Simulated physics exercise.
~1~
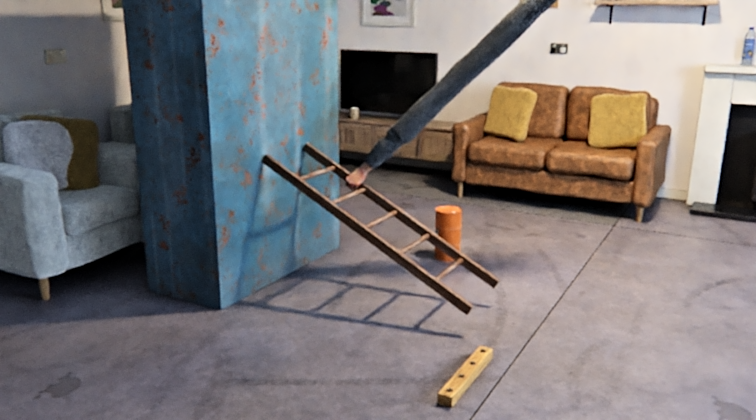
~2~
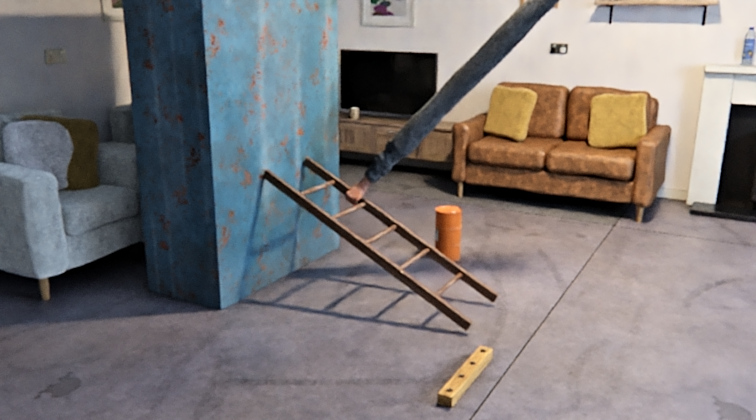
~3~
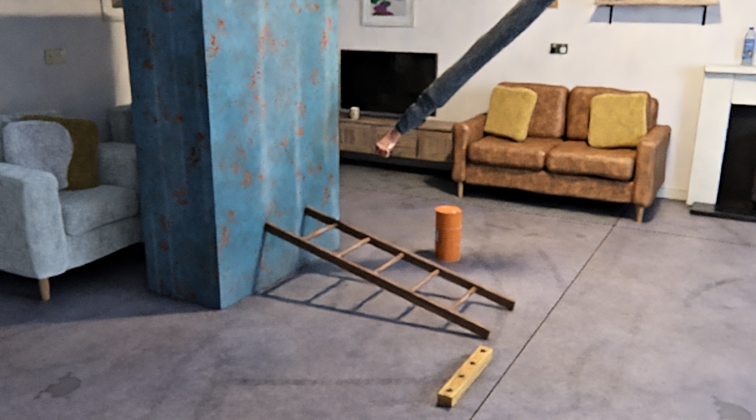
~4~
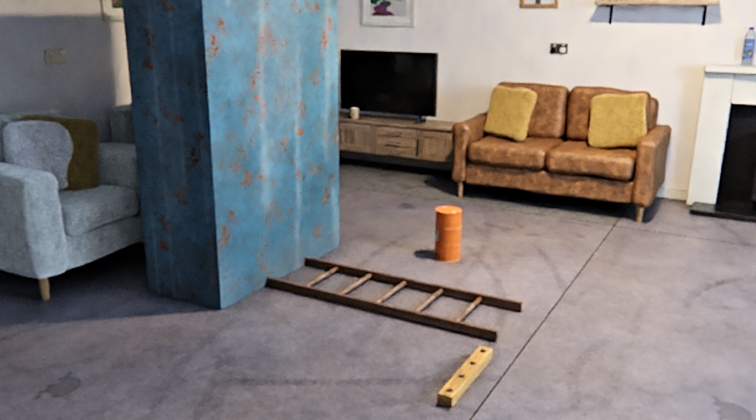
The brown ladder, released by a hand, slides down the blue pillar and falls flat.
